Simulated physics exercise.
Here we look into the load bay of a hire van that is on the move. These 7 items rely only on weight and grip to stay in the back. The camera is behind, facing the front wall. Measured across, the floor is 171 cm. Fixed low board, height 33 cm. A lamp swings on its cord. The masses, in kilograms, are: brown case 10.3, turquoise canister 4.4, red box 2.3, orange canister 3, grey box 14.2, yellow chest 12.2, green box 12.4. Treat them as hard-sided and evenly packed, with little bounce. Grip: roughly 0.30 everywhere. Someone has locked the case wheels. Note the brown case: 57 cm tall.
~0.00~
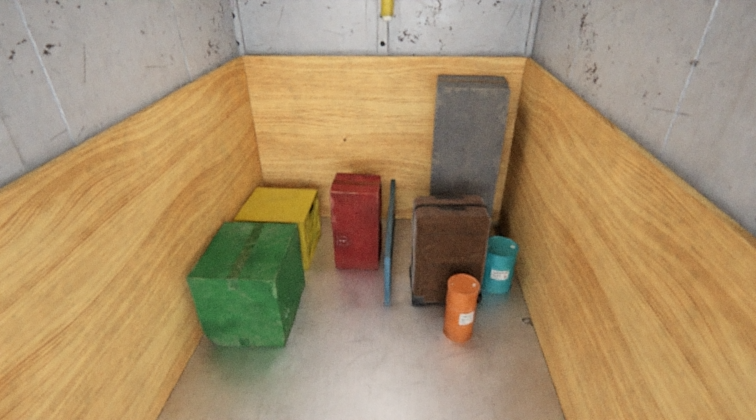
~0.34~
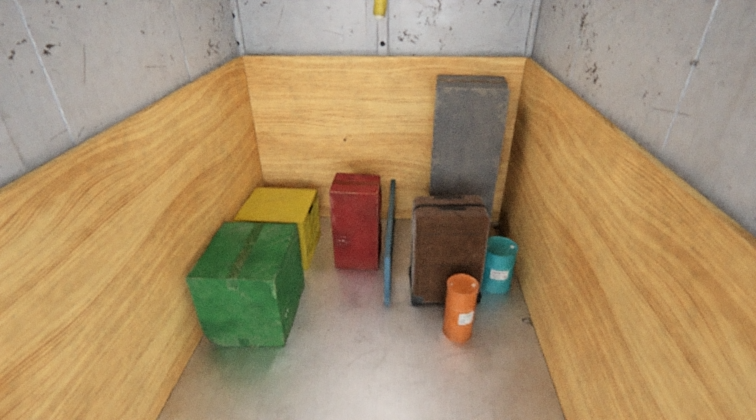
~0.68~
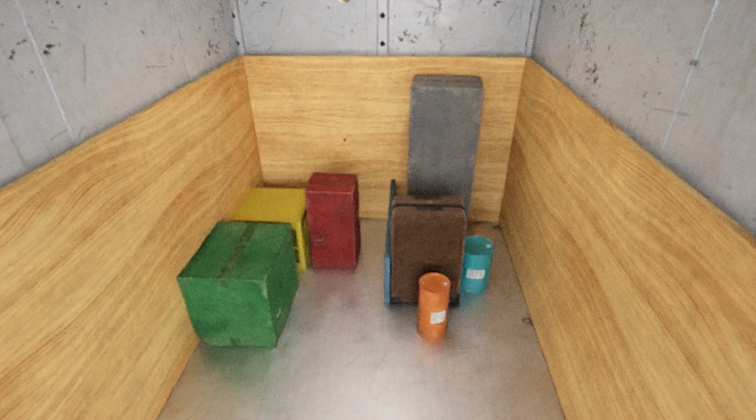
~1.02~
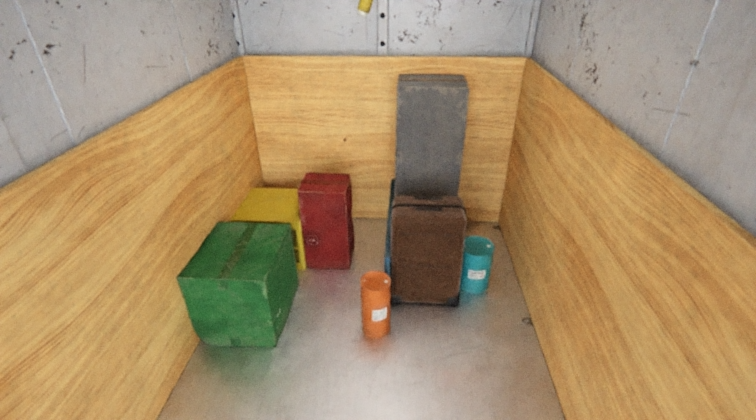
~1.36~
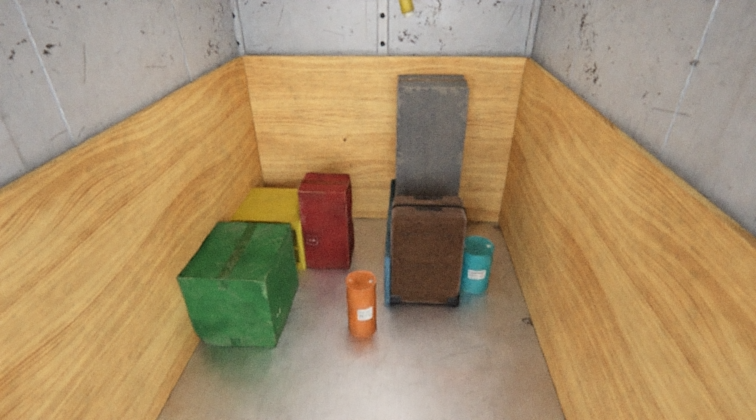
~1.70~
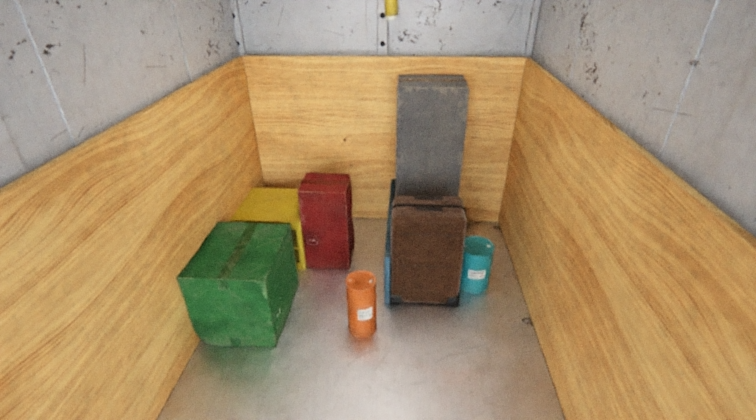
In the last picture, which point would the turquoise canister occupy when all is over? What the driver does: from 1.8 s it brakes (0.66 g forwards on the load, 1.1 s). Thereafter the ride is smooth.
I would say roughly (485, 213).
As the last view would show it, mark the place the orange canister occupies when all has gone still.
My guess is roughly (376, 205).
By 2.30 s, load feels 0.66 g forwards; turquoise canister 22 cm from its spot near (470, 246); orange canister 53 cm from its spot; red box 26 cm from its spot.
By 2.40 s, load feels 0.66 g forwards; turquoise canister 34 cm from its spot near (468, 234); orange canister 58 cm from its spot; red box 37 cm from its spot.
When it is over (3.5 s), not toppled but over 15 cm from the start, brown case, turquoise canister, red box, orange canister, grey box, yellow chest and green box. In the last view, turquoise canister near (485, 213).
